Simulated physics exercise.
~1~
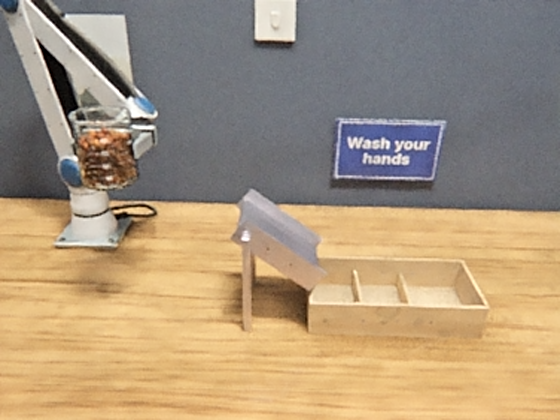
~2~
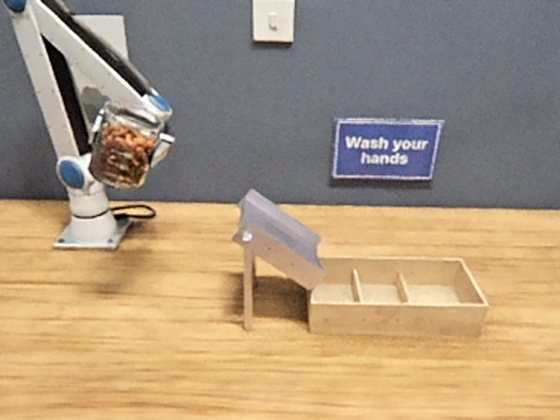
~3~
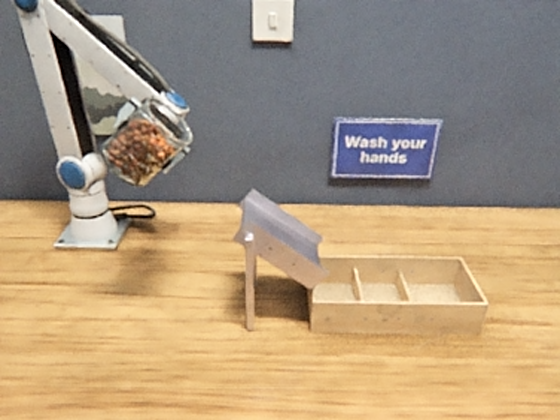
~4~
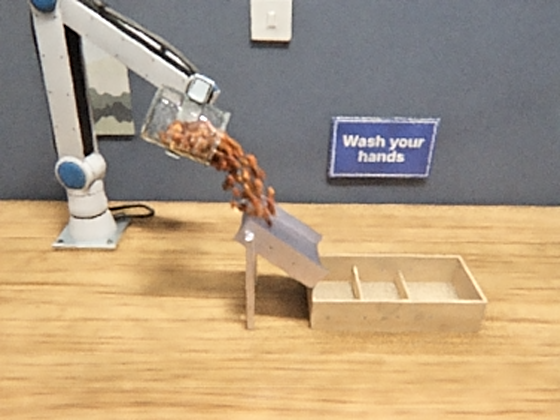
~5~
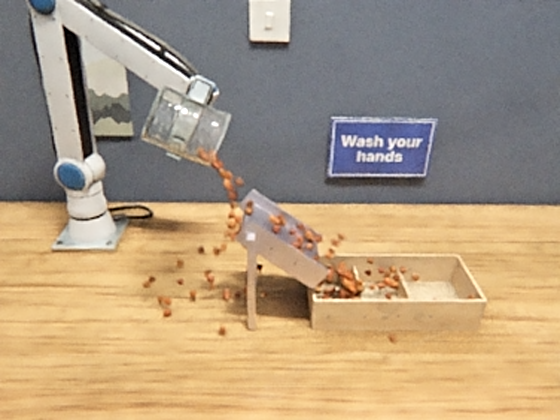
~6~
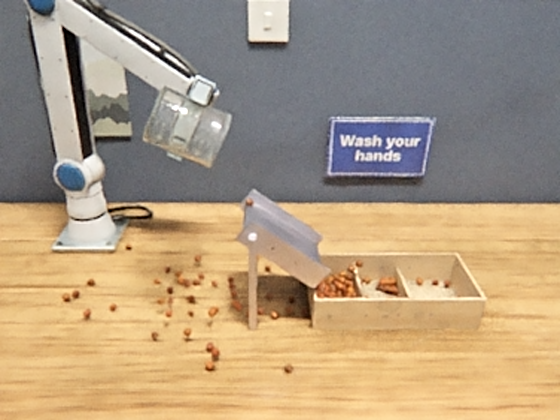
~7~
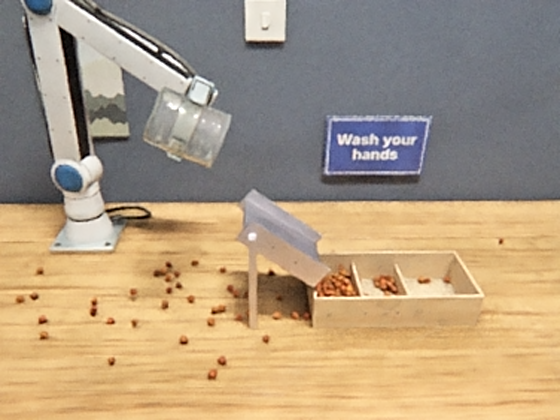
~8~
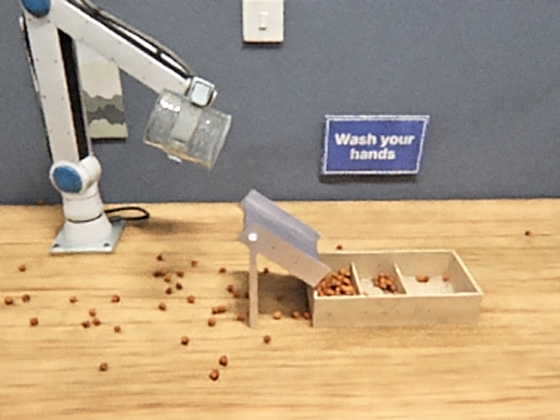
To begin with, a robot arm on the left of a wooden table holds a clear container of brown nuts upright, near a sloping chute that leads into a divided wooden tray. The arm swings the container up and to the right, leaning it further over. Nuts then pour out in a thick stream onto the top of the chute. Many slide down into the tray, while others spill off and scatter across the table. The emptied container stays tipped as the nuts settle, most in the tray's nearest section, fewer in the middle, a few in the far one, and many strewn over the tabletop.
